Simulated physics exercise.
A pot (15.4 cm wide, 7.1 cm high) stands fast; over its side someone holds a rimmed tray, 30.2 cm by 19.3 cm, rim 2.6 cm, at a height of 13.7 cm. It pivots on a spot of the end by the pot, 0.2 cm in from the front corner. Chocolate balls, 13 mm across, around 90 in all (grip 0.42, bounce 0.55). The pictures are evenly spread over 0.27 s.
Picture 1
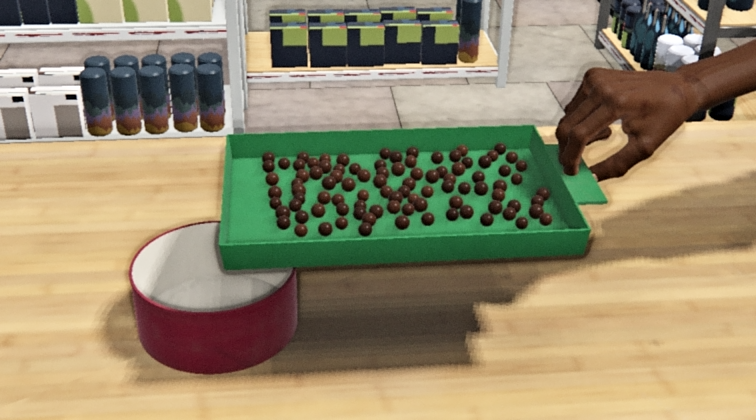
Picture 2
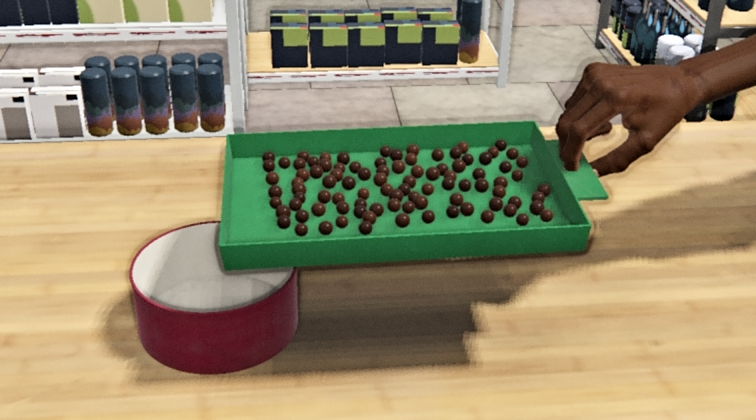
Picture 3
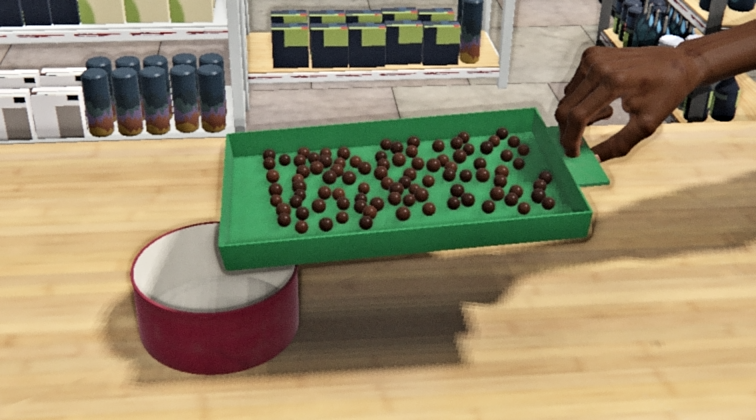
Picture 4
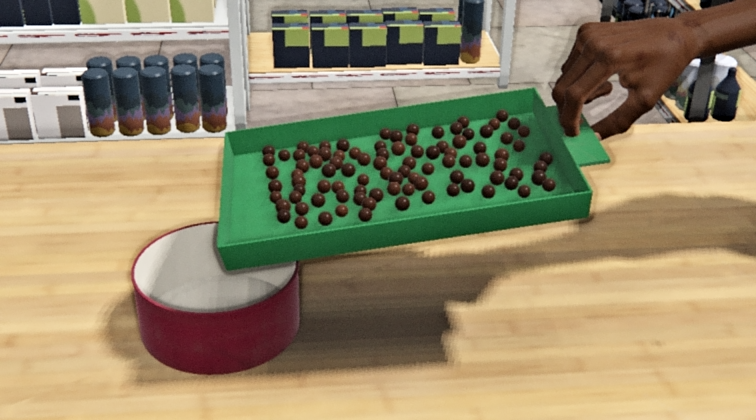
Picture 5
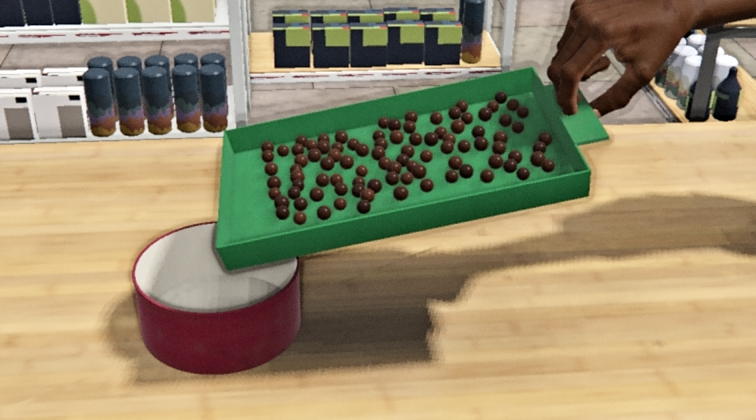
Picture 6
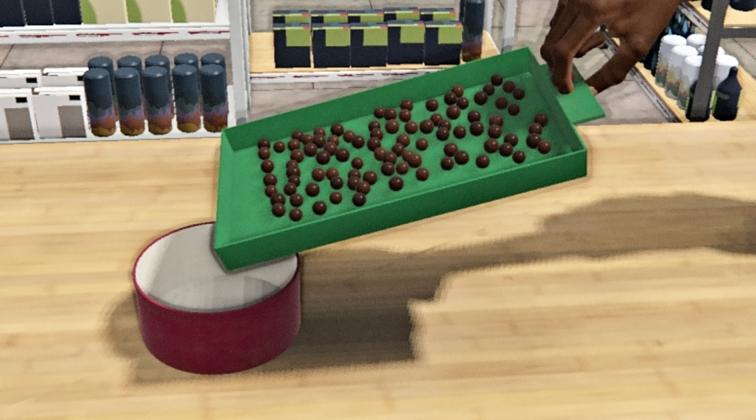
At first, a hand at the right holds a green tray of small brown balls nearly level, its left end over a red pot with a white inside on a wooden counter. Then the hand gradually raises the right end, slanting the tray down toward the pot, while the balls stay scattered across it.
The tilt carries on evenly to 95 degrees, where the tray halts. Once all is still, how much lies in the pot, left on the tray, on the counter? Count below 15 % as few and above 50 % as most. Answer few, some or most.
Pot some, tray few, counter most.
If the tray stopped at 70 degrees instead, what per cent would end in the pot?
In that case some 0 per cent.
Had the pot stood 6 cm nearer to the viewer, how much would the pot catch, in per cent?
It would be near 60 per cent.
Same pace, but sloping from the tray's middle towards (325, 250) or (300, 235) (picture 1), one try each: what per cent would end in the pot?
About 0 and 0 per cent.
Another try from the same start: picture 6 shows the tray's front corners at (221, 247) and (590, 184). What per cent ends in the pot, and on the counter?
Pot 0, counter 100.
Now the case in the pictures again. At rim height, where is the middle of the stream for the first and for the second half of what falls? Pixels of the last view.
At about (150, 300), then at (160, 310).
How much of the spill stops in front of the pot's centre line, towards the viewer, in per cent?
Some 80 per cent.
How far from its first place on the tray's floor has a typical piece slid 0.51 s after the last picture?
Roughly 13 cm.
Then, 0.51 s after the last picture, tilt 53 degrees; the tray holds 100 %, the pot 0 %.
Then, 0.86 s after the last picture, tilt 79 degrees; the tray holds 95 %, the pot 0 %.
Then, 1.29 s after the last picture, tilt 95 degrees; the tray holds 40 %, the pot 10 %.
In the end, pot 30 %, tray 0 %, counter 70 %.
